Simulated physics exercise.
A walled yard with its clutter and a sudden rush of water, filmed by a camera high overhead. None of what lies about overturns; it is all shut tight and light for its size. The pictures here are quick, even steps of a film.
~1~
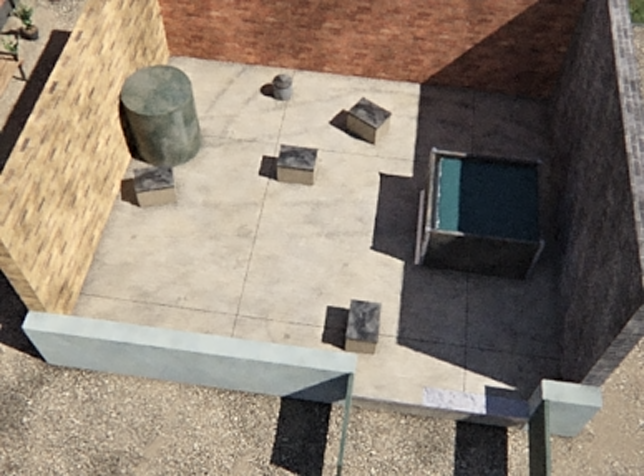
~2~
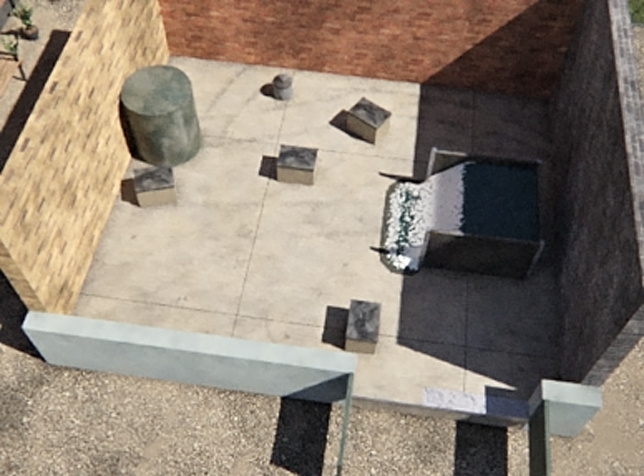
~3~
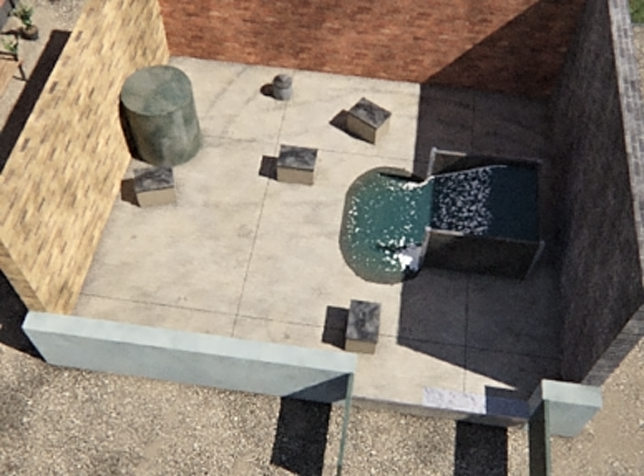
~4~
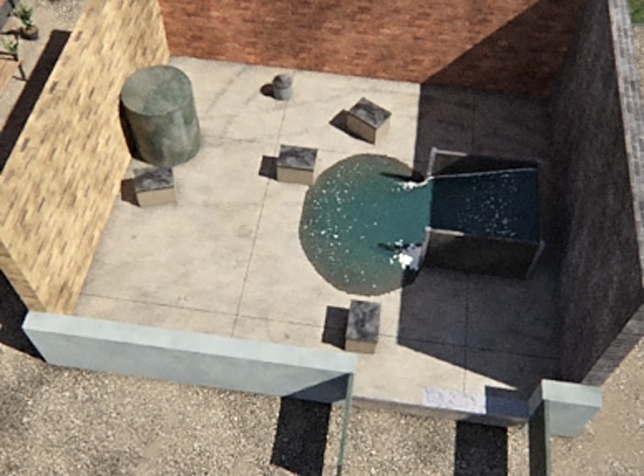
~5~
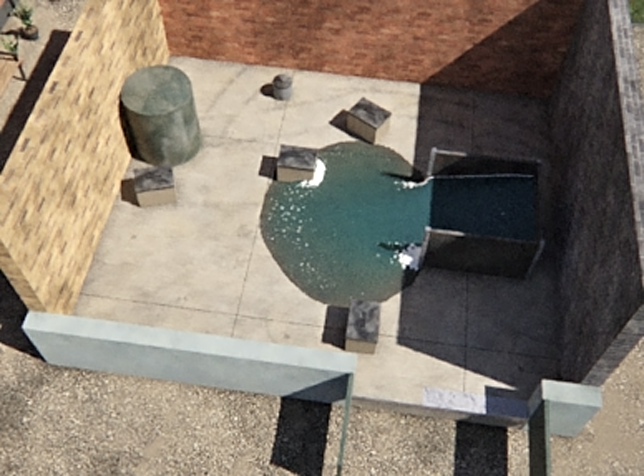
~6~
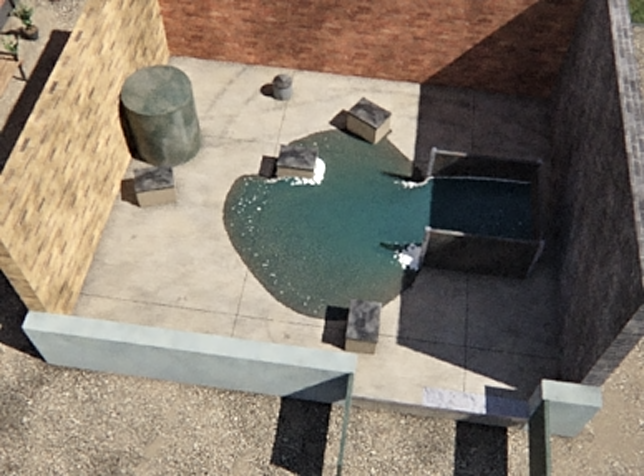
Teal water bursts from the open left side of a dark tank at the right of a walled yard, seen from a fixed, high overhead view. Four grey-topped blocks and a small grey pail sit on the pale floor, with a green cylinder by the tan left wall and red brick behind. White froth leads, then the rounded pool spreads leftward, reaching blocks that stay put.
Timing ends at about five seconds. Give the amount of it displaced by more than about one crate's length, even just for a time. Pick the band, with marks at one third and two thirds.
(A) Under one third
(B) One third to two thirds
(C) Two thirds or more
B, one third to two thirds.
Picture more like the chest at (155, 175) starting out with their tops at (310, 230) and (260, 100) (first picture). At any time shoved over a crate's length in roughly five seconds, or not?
The first did it, and the other did it.
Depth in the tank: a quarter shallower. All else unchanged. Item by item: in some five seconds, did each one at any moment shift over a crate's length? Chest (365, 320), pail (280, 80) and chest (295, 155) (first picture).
First: Falls short; second: Goes past it; third: Goes past it.
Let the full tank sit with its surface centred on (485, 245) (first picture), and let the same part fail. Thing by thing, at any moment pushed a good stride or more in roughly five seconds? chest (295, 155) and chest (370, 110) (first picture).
Travelled that far, fell short.
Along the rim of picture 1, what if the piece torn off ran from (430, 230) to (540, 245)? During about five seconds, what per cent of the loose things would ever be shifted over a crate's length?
About 0 %.
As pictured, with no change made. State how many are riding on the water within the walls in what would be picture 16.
1.
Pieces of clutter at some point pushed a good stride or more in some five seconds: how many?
So the number is 3.
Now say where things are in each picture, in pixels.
The first picture shows a chest at (297, 157) rests on the ground; a pail at (282, 81) rests on the ground; 0 of 5 have shifted.
The second picture shows a chest at (297, 157), on the bottom; a pail at (282, 81) rests on the ground; 0 of 5 have shifted.
The third picture shows a chest at (297, 157), on the bottom; a pail at (282, 81) rests on the ground; 0 of 5 have shifted.
The fourth picture shows a chest at (297, 157) rests on the ground; a pail at (282, 81) rests on the ground; 0 of 5 have shifted.
The fifth picture shows a chest at (297, 157) rests on the ground; a pail at (282, 81) rests on the ground; 0 of 5 have shifted.
The sixth picture shows a chest at (297, 157) rests on the ground; a pail at (282, 81), on the bottom; 0 of 5 have shifted.
A moment on, 0 of 5 are well off their spots; 0 afloat.
Next, 2 of 5 are well off their spots; 1 afloat.
Later, 3 of 5 are well off their spots; 3 afloat.
In the end, 2 of 5 are well off their spots, and 3 have been at some point; 2 afloat.
